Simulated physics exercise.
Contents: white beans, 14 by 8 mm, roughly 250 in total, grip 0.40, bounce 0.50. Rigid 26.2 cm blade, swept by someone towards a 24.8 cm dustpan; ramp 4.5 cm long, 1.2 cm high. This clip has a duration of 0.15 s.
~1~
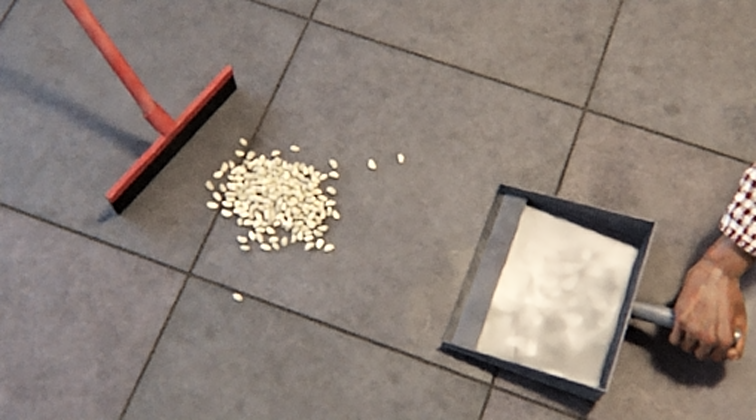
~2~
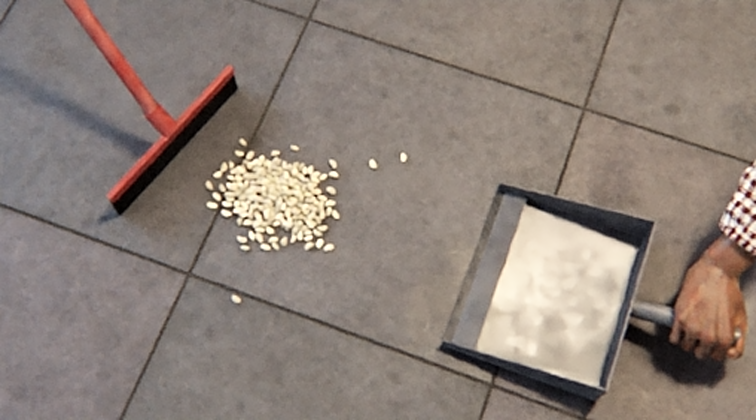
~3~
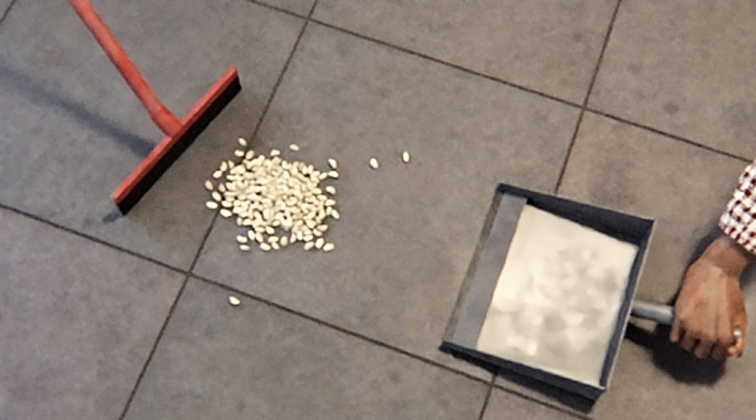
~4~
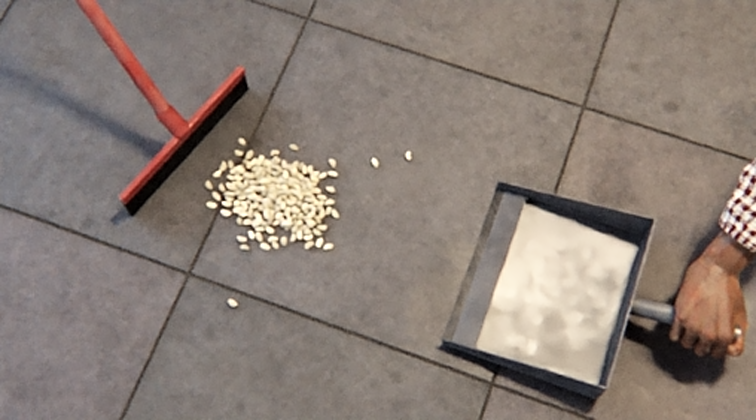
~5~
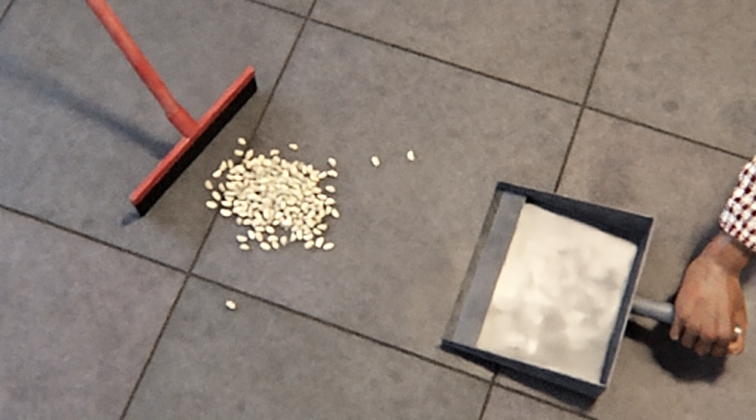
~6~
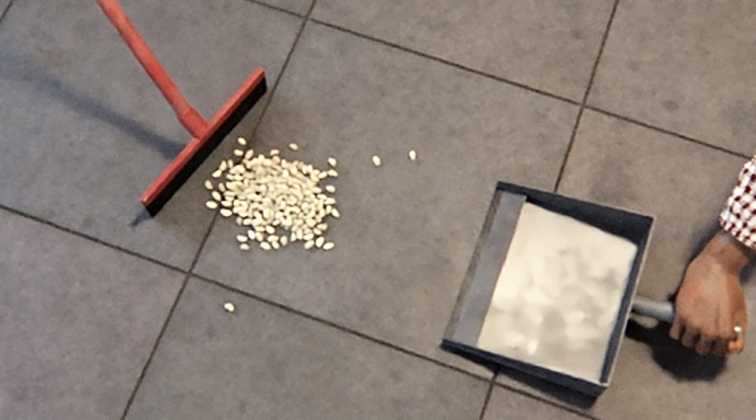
On a grey tiled floor, a red-handled squeegee edging right towards a pile of white beans while a hand holds a dustpan still.
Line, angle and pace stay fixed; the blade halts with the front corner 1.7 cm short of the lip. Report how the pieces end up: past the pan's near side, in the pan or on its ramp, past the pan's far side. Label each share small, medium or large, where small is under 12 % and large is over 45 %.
Near side: Small. Pan: Small. Far side: Small.
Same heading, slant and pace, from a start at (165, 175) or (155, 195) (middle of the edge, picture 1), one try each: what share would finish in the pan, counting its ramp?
Some 5 and 5 per cent.
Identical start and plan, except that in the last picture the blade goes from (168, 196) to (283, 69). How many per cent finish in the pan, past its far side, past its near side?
Final per cent - pan 0, far 10, near 0.
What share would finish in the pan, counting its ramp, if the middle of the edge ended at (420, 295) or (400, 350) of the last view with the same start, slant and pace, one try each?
First try around 20 %, second try around 15 %.
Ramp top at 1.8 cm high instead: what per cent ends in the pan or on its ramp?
Near 0 per cent, then.
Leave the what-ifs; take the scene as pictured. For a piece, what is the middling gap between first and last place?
Somewhere around 22 centimetres.
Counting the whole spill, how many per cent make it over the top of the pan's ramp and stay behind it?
Something like 0 per cent of the whole.
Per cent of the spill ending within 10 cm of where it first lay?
The figure is some 20 percent.
Then, 0.34 s after the last picture, middle of the blade 24 cm from the lip; 0 % over the lip, far side 0 %, near side 0 %.
Then, 0.57 s after the last picture, middle of the blade 13 cm from the lip; 0 % over the lip, far side 0 %, near side 0 %.
Then, 0.92 s after the last picture, middle of the blade 5 cm from the lip; 0 % over the lip, far side 5 %, near side 0 %.
In the end, near side 5 %, pan 0 %, far side 5 %, in front of the lip or behind the blade 90 %.
